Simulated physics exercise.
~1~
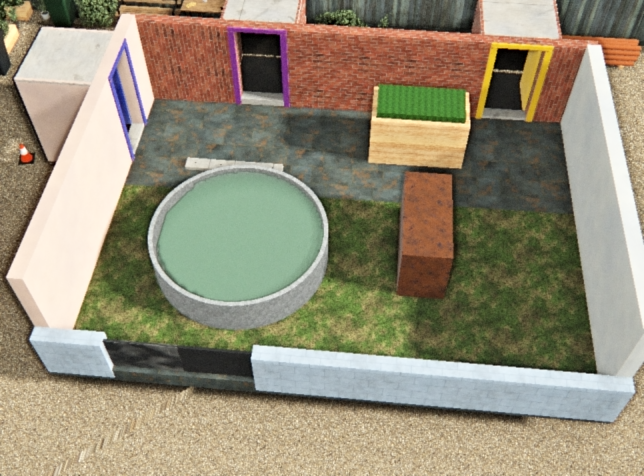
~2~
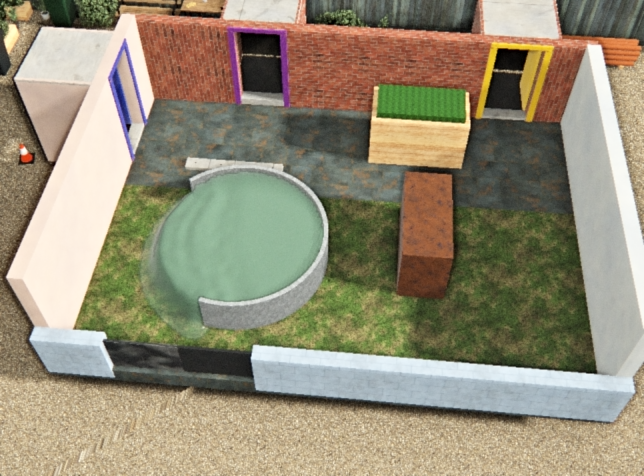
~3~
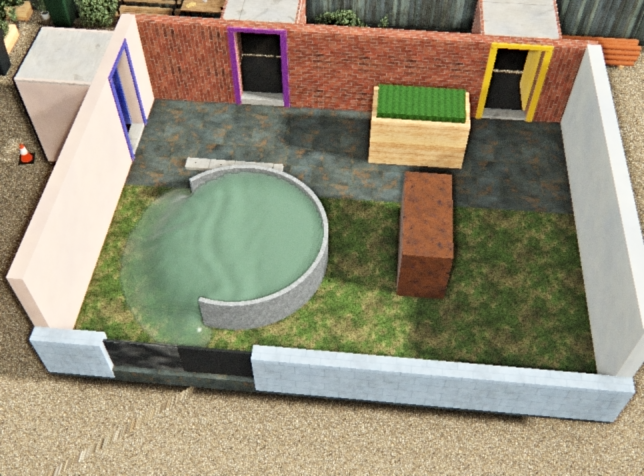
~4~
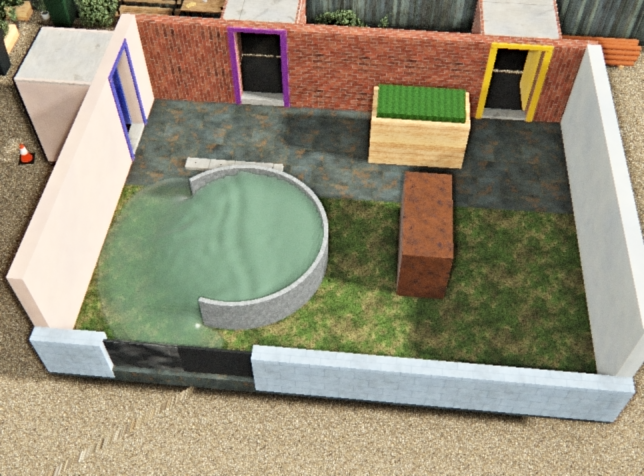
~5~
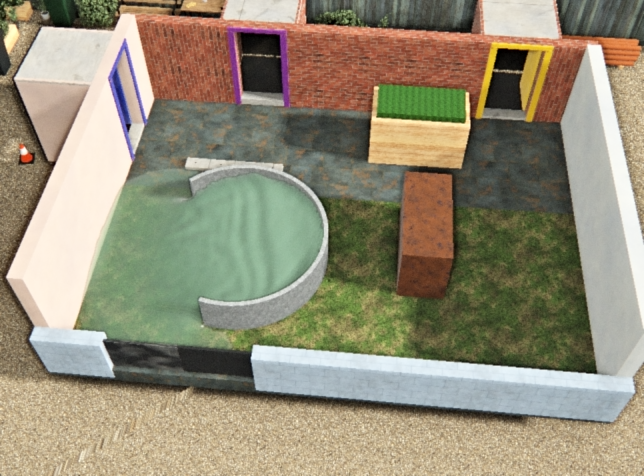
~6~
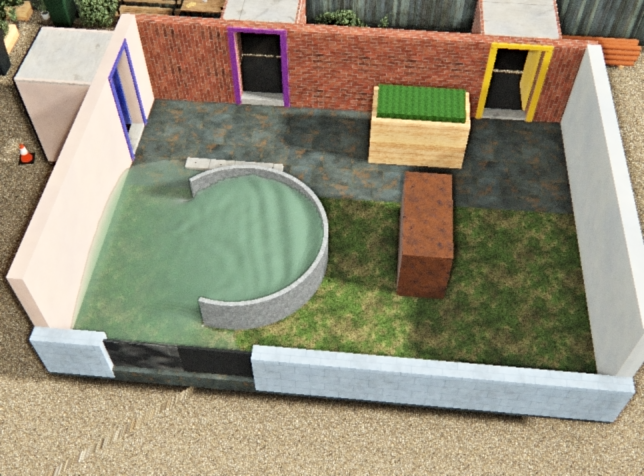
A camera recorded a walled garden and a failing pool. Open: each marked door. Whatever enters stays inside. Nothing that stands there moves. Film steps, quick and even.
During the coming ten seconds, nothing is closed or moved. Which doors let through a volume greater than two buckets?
Outcome: The blue door overshoots the limit; the yellow door keeps inside the limit; the purple door keeps inside the limit.
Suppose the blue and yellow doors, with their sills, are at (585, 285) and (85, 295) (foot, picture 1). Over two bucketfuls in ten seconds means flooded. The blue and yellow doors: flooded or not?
The blue door falls short, and the yellow door overflows.
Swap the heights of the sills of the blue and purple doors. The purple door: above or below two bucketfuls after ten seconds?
Purple door exceeds the limit.
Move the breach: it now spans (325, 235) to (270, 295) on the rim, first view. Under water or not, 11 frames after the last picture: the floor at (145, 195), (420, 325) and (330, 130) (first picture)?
Taking the three spots as listed, they end up spared, inundated and spared.
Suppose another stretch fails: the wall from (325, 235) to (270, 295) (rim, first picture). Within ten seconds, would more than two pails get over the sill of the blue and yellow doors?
Well, the blue door comes up short, and the yellow door crosses the threshold.
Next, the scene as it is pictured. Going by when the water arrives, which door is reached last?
Answer is the yellow-painted one.
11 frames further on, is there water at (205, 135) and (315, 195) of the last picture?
Point one: Swamped. Point two: Unflooded.
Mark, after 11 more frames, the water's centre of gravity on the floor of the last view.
The spot I would choose is (178, 258).
A moment on, water covers 20 % of the floor; the blue door wet at the sill, nothing in, the yellow door not reached, the purple door not reached.
Next, water covers 25 % of the floor; the blue door under two buckets in, the yellow door not reached, the purple door not reached.
Then, water covers 45 % of the floor; the blue door under two buckets in, the yellow door not reached, the purple door wet at the sill, nothing in.
Later, water covers 80 % of the floor; the blue door over two buckets in, the yellow door wet at the sill, nothing in, the purple door under two buckets in.
In the end, water covers 100 % of the floor; the blue door far over two buckets in, the yellow door wet at the sill, nothing in, the purple door under two buckets in.
